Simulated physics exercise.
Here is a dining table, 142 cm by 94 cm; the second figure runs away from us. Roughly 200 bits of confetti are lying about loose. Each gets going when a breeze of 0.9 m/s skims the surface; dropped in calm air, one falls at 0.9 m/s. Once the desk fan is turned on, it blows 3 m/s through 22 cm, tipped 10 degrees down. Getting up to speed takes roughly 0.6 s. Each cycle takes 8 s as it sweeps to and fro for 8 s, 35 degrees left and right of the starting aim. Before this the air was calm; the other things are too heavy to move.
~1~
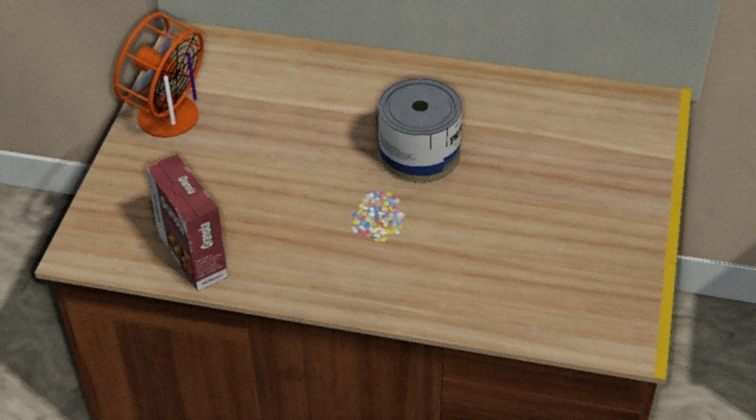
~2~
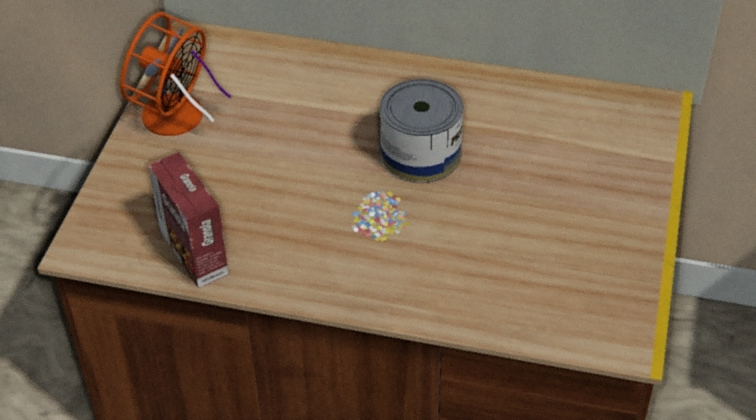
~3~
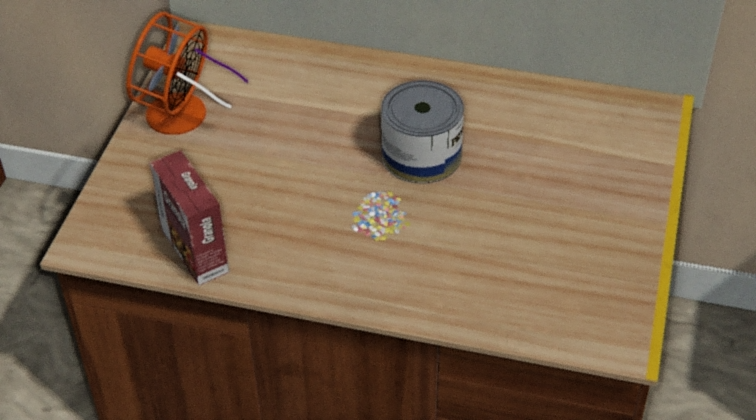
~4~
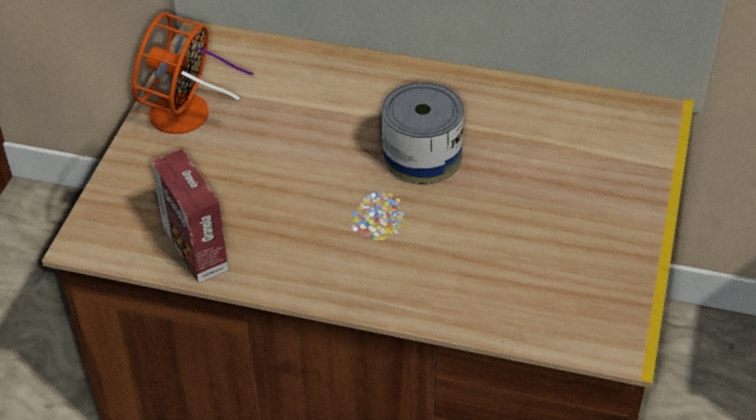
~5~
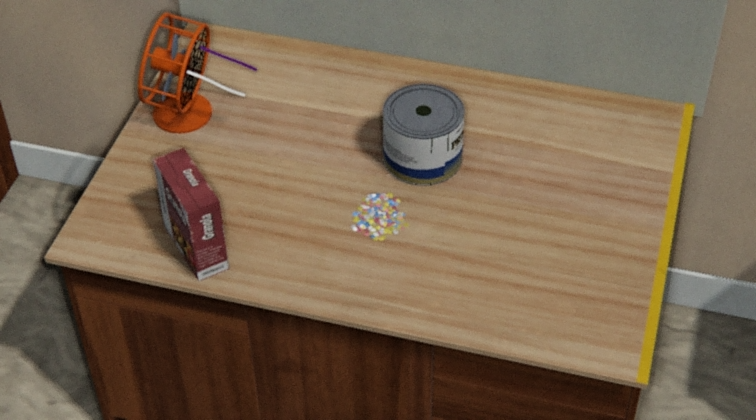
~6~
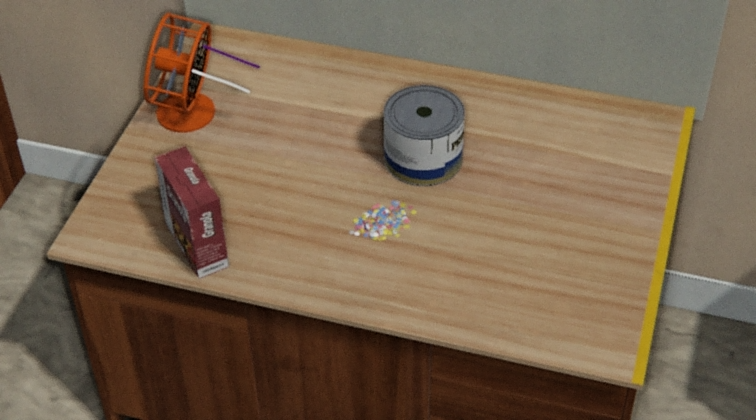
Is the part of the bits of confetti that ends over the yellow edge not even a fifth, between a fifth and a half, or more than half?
By the end, fewer than one fifth of them sit over the yellow edge.
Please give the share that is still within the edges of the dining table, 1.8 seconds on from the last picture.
I'd estimate about 10 per cent.
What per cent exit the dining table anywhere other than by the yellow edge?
The share comes to some 100 per cent.
Then, 0.8 s after the last picture, 0 % are over the yellow edge; the middle of those left on the top is near (524, 320); 35 % are gone or lie where they will stay.
Then, 1.8 s after the last picture, 0 % are over the yellow edge; 88 % are gone or lie where they will stay.
Then, 3.6 s after the last picture, 0 % are over the yellow edge; 91 % are gone or lie where they will stay.
Then, 7.2 s after the last picture, at the end, 4 % are over the yellow edge.
